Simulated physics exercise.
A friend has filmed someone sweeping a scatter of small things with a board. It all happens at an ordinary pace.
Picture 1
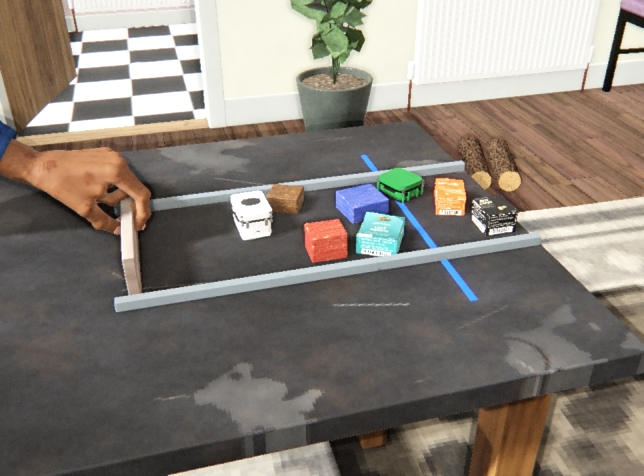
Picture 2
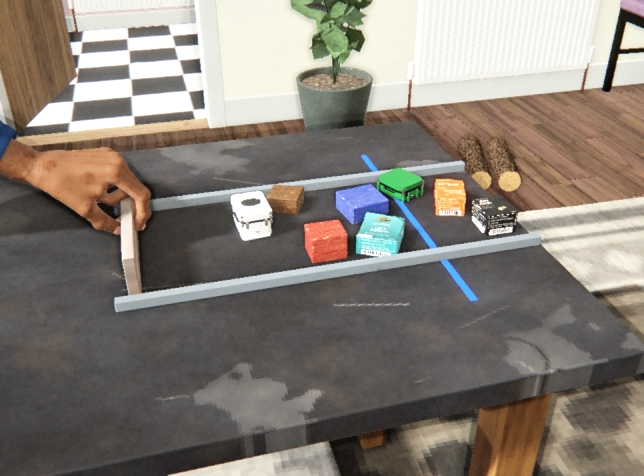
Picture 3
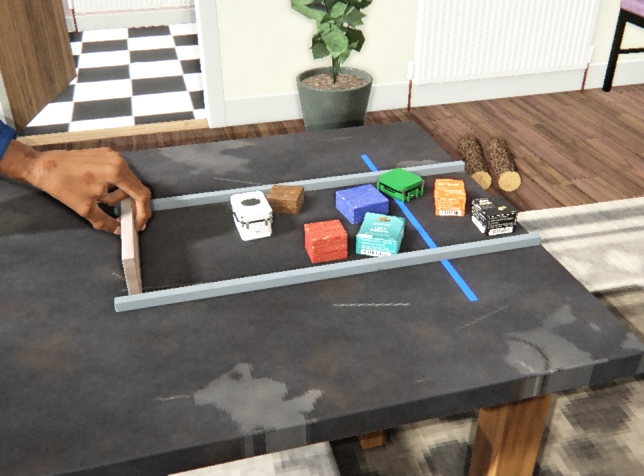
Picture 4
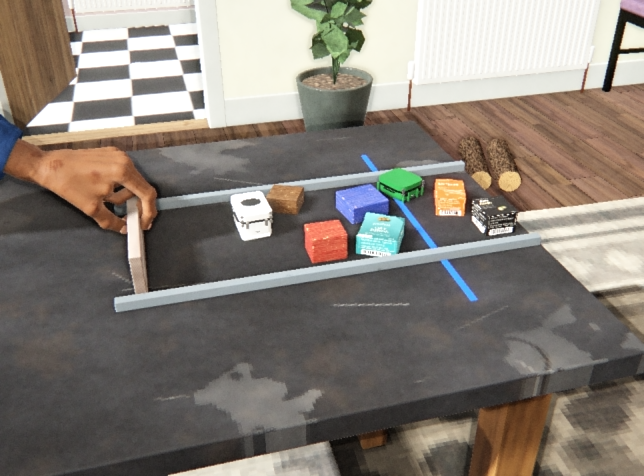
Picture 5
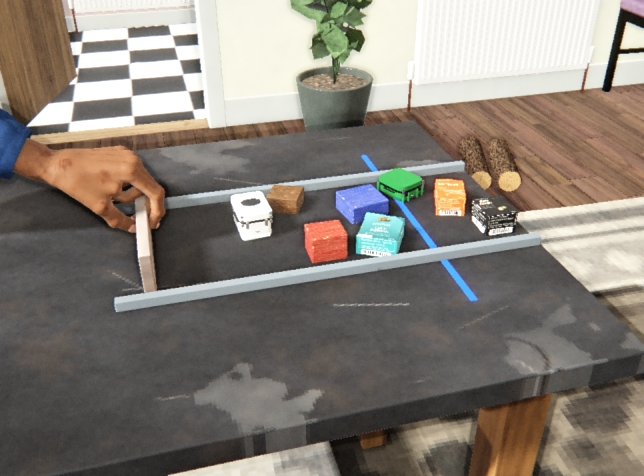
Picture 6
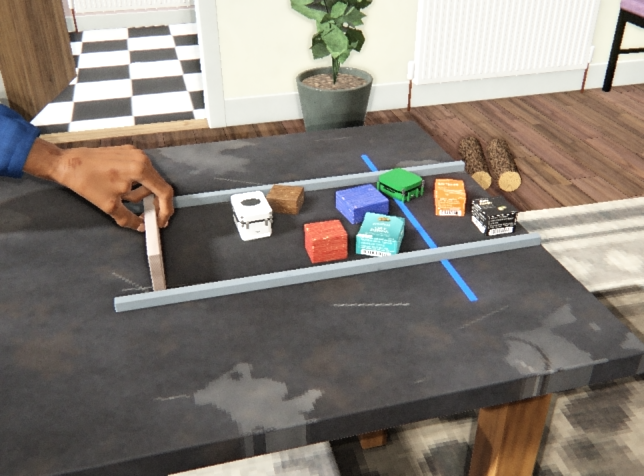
In this clip, a hand holds a small board upright between two rails on a dark table scattered with colourful boxes and blocks, then slides it slightly to the right while the objects stay still.
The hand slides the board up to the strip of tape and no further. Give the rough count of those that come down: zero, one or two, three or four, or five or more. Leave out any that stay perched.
The number that fall off is zero.
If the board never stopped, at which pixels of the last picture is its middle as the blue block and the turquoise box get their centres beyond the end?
Its middle is around (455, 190) and around (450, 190).
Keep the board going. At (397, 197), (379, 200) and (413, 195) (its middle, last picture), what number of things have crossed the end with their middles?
Place by place, 0, 0 and 0.
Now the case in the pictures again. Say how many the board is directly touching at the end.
That makes 3.
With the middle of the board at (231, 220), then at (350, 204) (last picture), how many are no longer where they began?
0 and 6.
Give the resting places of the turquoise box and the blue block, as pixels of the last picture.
First (472, 217), then (448, 194).
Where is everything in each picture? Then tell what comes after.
The first picture shows black box (494, 215); orange box (450, 197); green case (400, 186); board (130, 233); tape (409, 215).
The second picture shows orange box (450, 197); blue block (362, 204).
The third picture shows green case (400, 186); brown block (285, 199).
The fourth picture shows black box (494, 215); red block (326, 241).
The fifth picture shows orange box (450, 197); turquoise box (381, 235).
The sixth picture shows black box (494, 215); orange box (450, 197); green case (400, 186); board (153, 230); tape (409, 215).
Soon after, none off yet; black box at rest near (494, 215); orange box at rest near (450, 197); green case at rest near (400, 186).
In the end, the number that fall off is zero.
